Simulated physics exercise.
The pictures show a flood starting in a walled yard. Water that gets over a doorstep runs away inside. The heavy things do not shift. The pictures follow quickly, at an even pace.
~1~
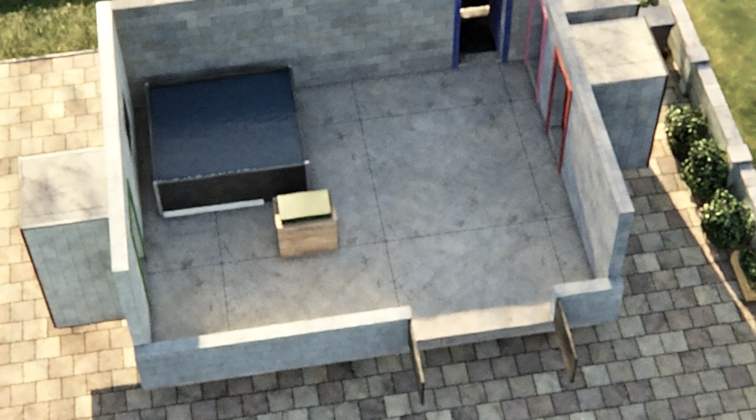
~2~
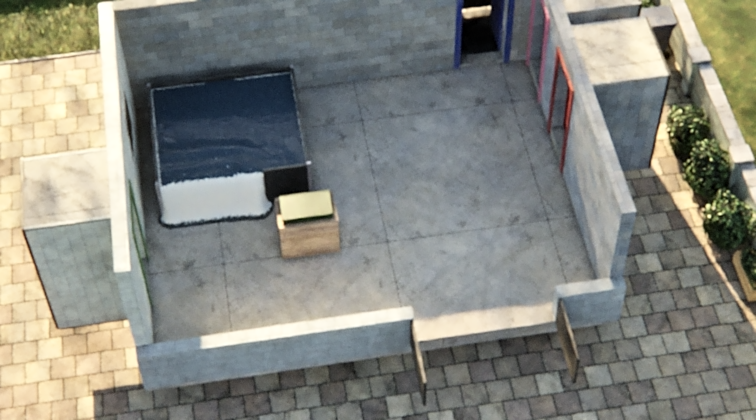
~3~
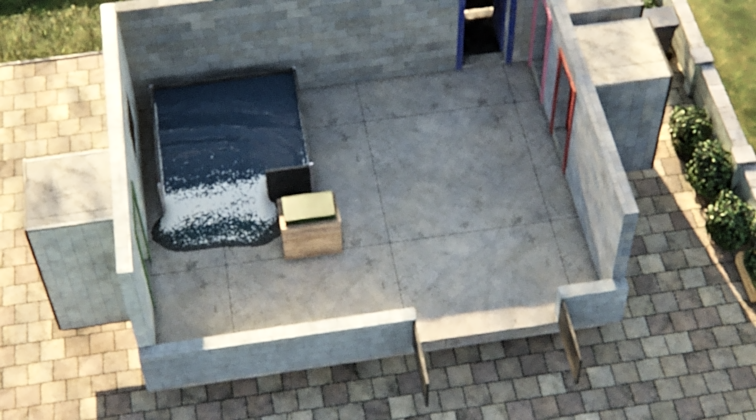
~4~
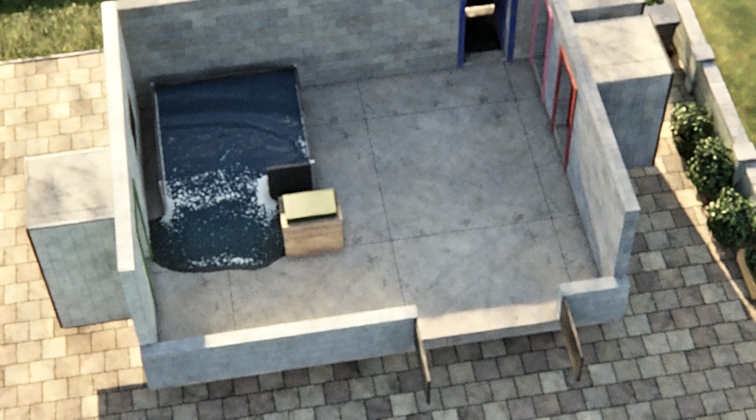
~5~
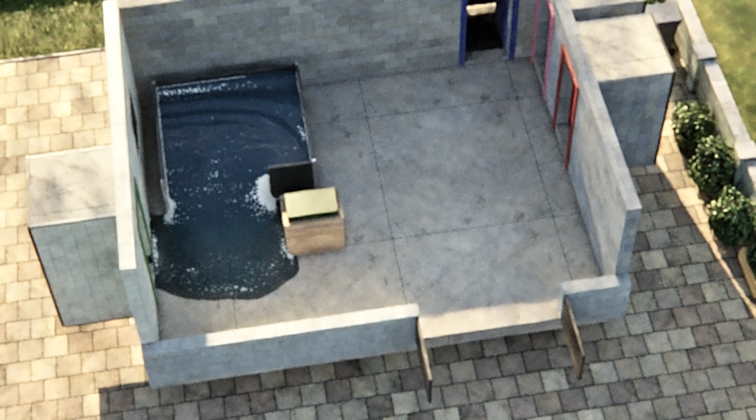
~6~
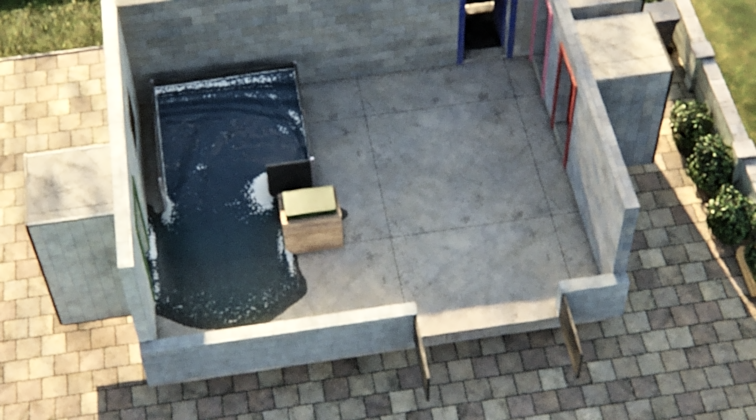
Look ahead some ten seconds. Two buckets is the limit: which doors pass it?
In the end: The red door admits no more than that; the pink door admits no more than that; the green door lets in a lot; the blue door lets in a lot.
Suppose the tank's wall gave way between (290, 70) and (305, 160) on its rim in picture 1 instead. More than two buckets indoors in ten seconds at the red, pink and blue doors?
My reading: The red one goes over; the pink one goes over; the blue one takes more.
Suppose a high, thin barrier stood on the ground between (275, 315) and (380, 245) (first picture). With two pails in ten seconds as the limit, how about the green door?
One by one: Green goes over.
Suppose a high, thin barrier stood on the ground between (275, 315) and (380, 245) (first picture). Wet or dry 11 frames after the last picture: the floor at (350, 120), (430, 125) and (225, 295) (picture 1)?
As listed: Free of water, dry, under water.
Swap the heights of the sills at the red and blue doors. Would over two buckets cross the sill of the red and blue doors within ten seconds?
Then: The red one takes more; the blue one stays under.
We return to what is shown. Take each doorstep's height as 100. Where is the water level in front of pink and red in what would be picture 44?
In turn 60 and 80 per cent.
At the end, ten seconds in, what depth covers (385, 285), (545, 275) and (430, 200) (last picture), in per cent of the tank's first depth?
About 8, 16 and 4 per cent.
A moment on, water covers 25 % of the floor; the red door not reached, the pink door not reached, the green door under two buckets in, the blue door not reached.
Next, water covers 30 % of the floor; the red door not reached, the pink door not reached, the green door far over two buckets in, the blue door not reached.
Then, water covers 55 % of the floor; the red door not reached, the pink door not reached, the green door far over two buckets in, the blue door not reached.
Later, water covers 80 % of the floor; the red door under two buckets in, the pink door wet at the sill, nothing in, the green door far over two buckets in, the blue door under two buckets in.
In the end, water covers 100 % of the floor; the red door under two buckets in, the pink door under two buckets in, the green door far over two buckets in, the blue door far over two buckets in.
